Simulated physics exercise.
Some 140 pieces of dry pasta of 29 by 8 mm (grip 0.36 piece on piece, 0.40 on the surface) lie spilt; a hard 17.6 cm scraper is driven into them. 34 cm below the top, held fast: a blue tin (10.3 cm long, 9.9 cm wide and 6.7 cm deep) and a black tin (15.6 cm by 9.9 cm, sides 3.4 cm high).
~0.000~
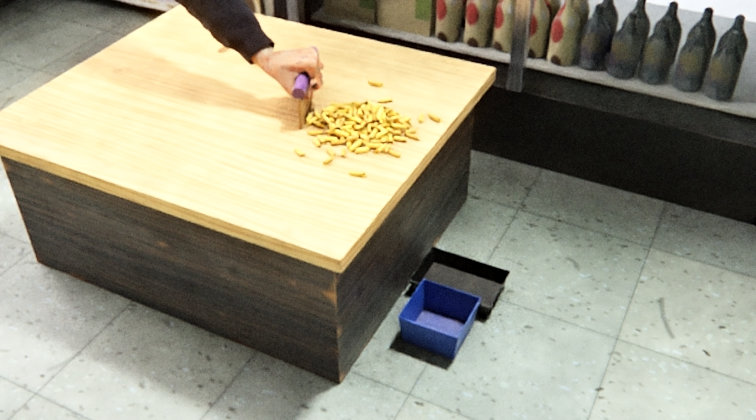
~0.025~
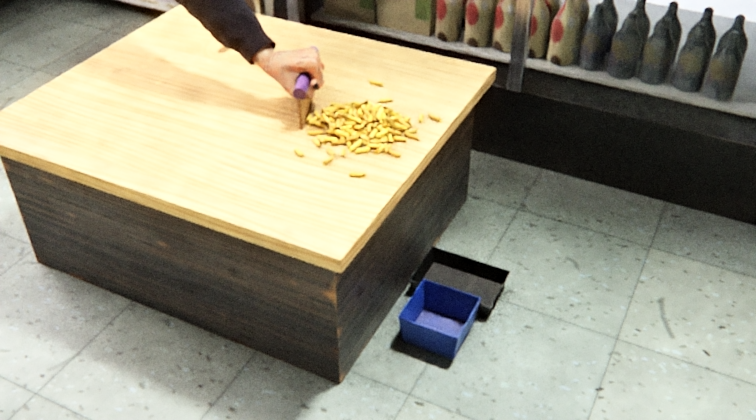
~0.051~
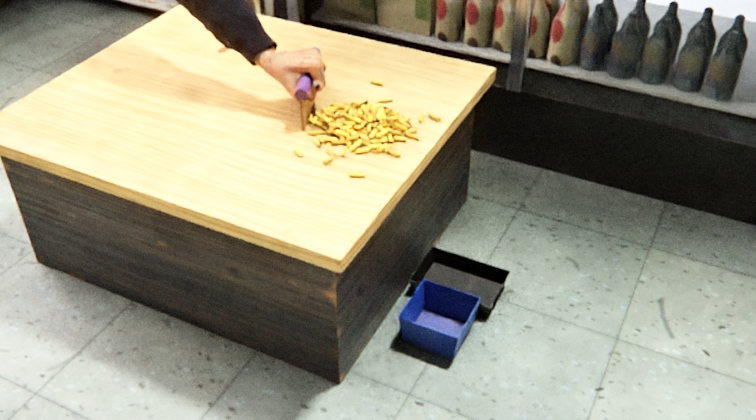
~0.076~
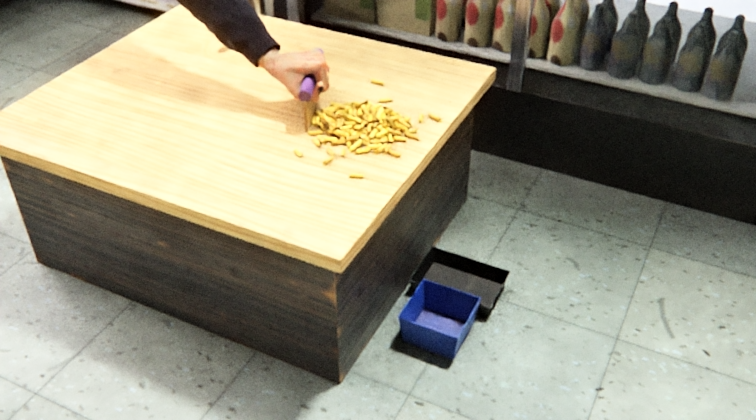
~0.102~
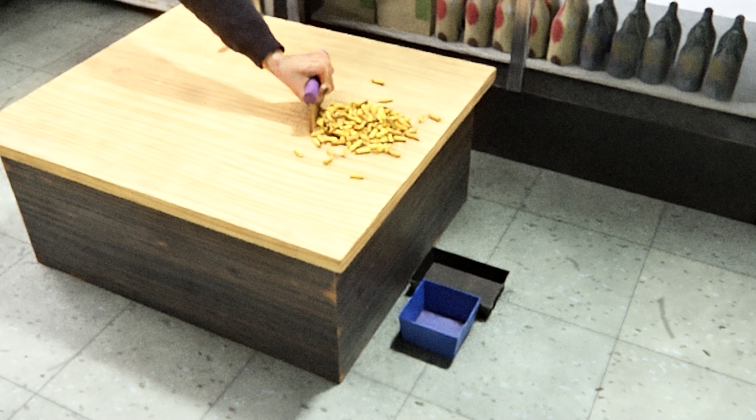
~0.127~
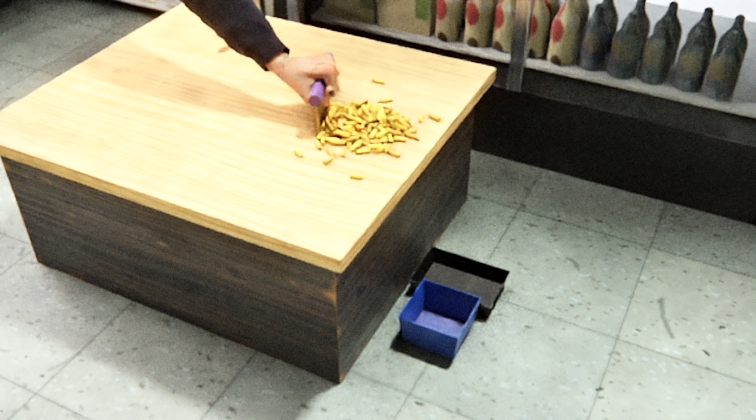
A hand gripping a purple-handled scraper slid a short way to the right across a wooden tabletop, pressing into the near edge of a loose yellow pasta pile and nudging some pieces together.
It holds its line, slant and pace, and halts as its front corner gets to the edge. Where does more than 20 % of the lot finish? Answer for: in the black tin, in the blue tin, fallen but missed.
In the black tin: Above; in the blue tin: Below; fallen but missed: Below.
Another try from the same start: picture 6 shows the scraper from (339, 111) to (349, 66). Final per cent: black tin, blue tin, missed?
Black tin 5, blue tin 5, missed 70.
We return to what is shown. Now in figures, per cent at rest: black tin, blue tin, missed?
Black tin 30, blue tin 15, missed 15.
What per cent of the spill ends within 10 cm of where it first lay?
Roughly 20 per cent.
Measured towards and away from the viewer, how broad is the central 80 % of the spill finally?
About 22 cm.
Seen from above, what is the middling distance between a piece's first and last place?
Roughly 20 cm.
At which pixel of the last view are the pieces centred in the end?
Near (450, 279).
Then, at 0.35 s, scraper 16 cm from its start, spill 20 cm wide; still on top 100 %.
After 0.57 s, scraper 25 cm from its start, spill 23 cm wide; off the edge, not caught 30 %, still on top 70 %.
After 0.77 s, scraper 25 cm from its start, spill 25 cm wide; blue tin 10 %, black tin 20 %, off the edge, not caught 25 %, still on top 45 %.
In the end, at 2.1 s, blue tin 15 %, black tin 30 %, fallen but missed 15 %, still on top 40 %.
